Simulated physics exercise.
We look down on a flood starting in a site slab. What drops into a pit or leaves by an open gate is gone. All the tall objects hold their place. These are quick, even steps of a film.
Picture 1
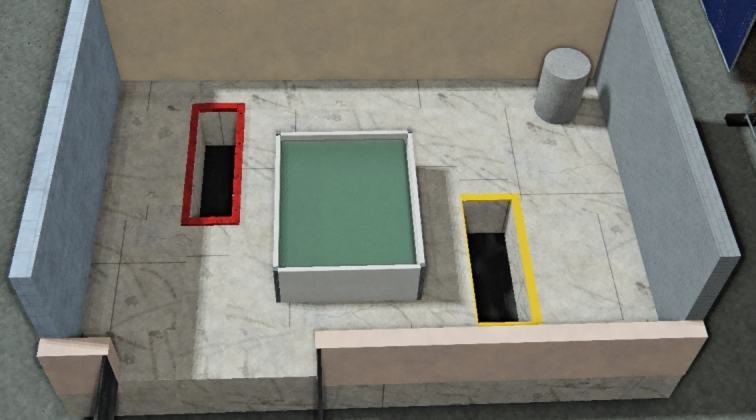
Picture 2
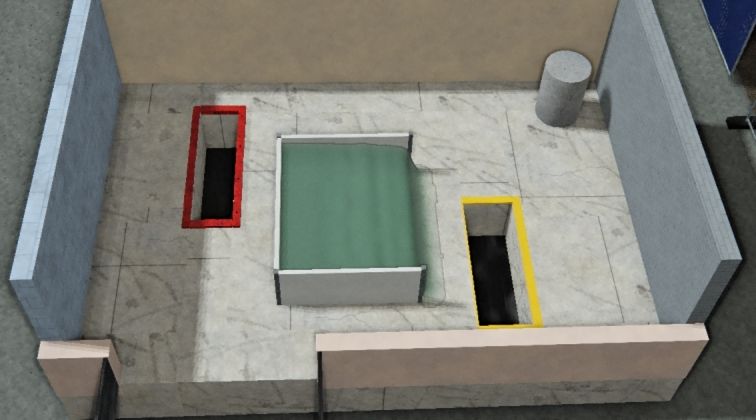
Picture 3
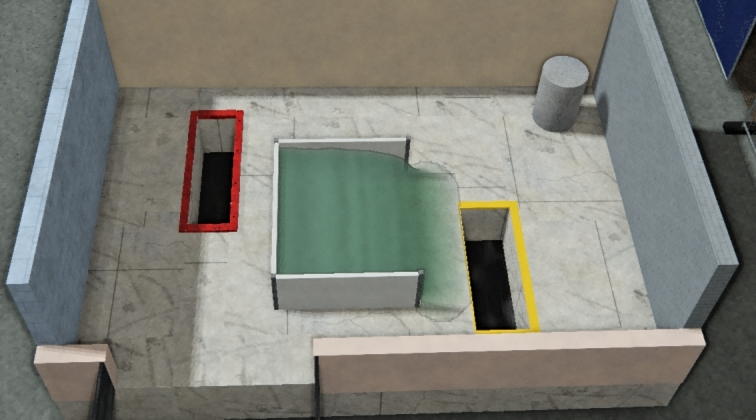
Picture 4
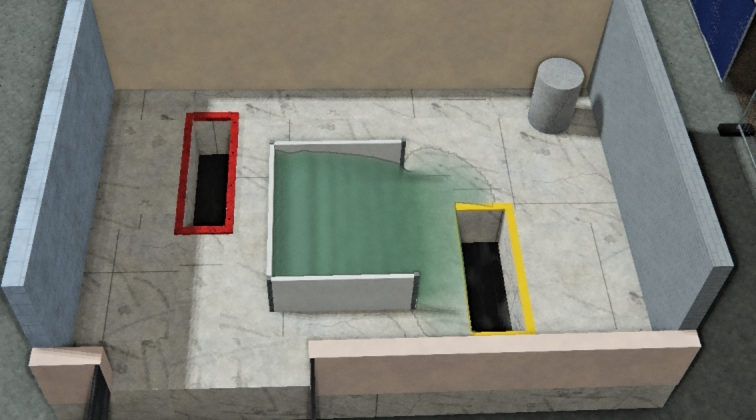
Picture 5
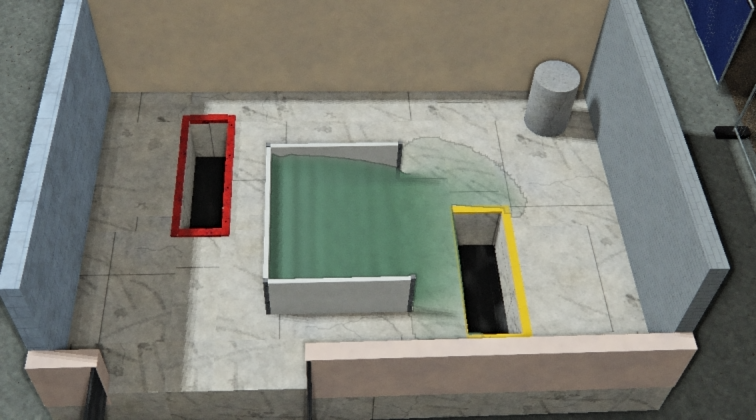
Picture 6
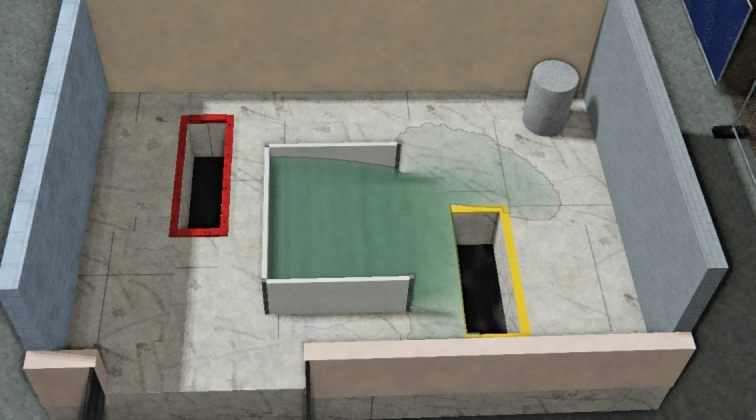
The video shows green water standing in a walled tank between red- and yellow-rimmed pits; the tank's right side opens, and water pours out rightward to the yellow-rimmed pit, then spreads thinly around its far end toward the right.
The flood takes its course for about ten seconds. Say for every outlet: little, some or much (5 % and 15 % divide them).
In the end: The gate takes not even 5 %; the yellow pit takes above 15 %; the red pit takes not even 5 %.
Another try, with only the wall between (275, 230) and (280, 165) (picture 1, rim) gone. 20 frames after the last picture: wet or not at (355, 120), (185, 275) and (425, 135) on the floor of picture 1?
In turn: Dry, awash, dry.
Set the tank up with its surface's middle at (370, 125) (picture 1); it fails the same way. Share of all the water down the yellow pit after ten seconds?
Parts in a hundred: Yellow 55.
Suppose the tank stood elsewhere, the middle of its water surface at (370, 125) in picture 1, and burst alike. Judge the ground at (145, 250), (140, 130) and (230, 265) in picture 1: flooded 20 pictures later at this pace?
As listed: Free of water, not flooded, clear.
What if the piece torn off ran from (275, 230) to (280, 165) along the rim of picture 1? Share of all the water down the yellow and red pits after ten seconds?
Parts in a hundred: Yellow 2, red 30.
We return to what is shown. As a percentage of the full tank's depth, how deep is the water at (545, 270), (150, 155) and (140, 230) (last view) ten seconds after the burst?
About 6, 0 and 0 per cent.
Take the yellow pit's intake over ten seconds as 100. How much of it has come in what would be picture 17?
About 60 per cent.
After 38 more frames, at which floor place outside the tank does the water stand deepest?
At about (623, 339).
A moment on, water covers 25 % of the floor; the gate 0 %, the yellow pit 29 %, the red pit 0 %.
Next, water covers 30 % of the floor; the gate 0 %, the yellow pit 47 %, the red pit 0 %.
Then, water covers 35 % of the floor; the gate 0 %, the yellow pit 59 %, the red pit 0 %.
Later, water covers 50 % of the floor; the gate 0 %, the yellow pit 69 %, the red pit 0 %.
In the end, water covers 65 % of the floor; the gate 0 %, the yellow pit 77 %, the red pit 0 %.
